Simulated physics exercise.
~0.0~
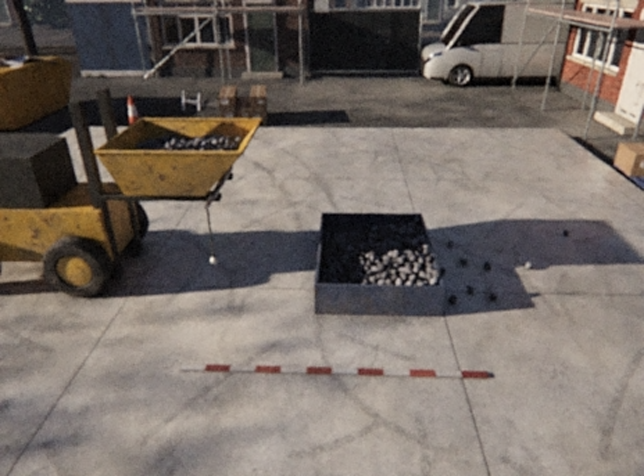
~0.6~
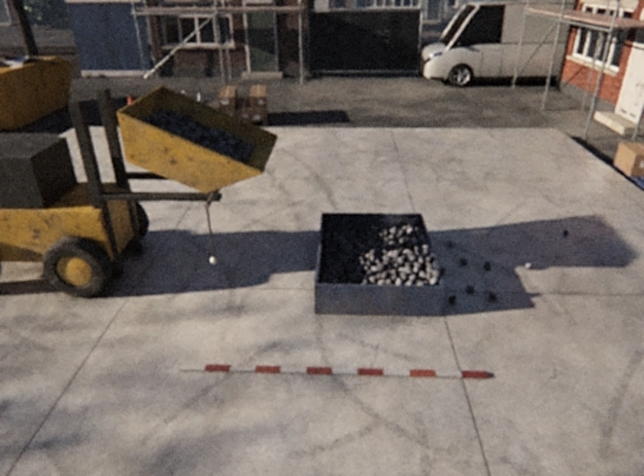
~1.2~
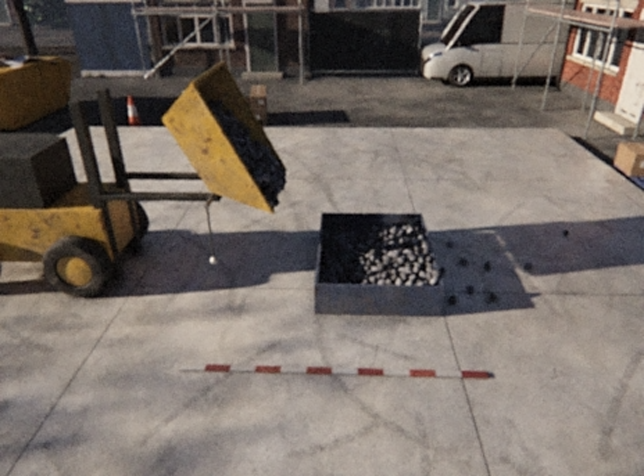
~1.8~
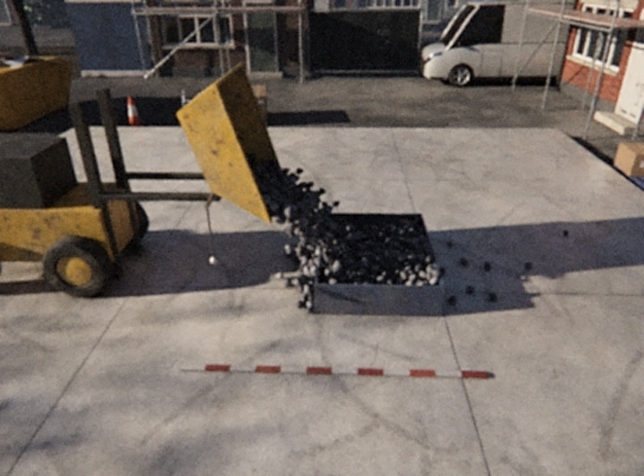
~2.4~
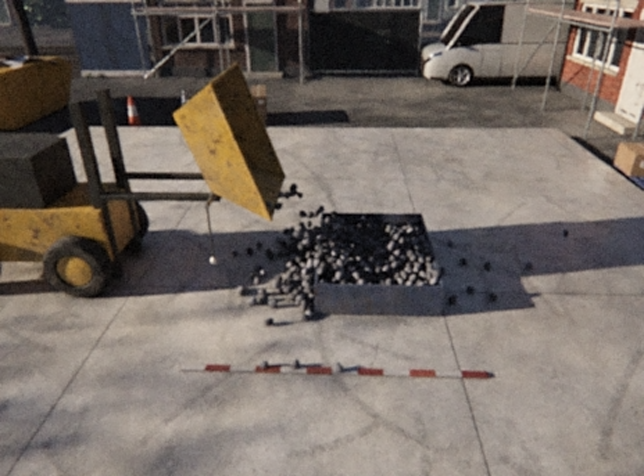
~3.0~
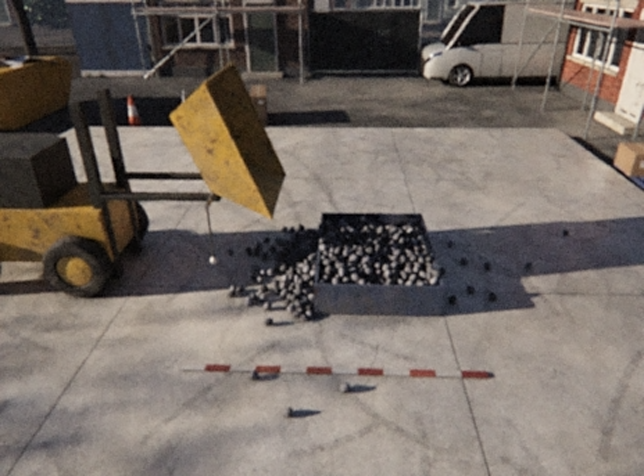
A yellow forklift tipped its skip steeply to the right and dumped a load of dark stones onto a low bin already partly filled, leaving the bin fuller, a heap spilled against its left side and a few stones scattered on the concrete.
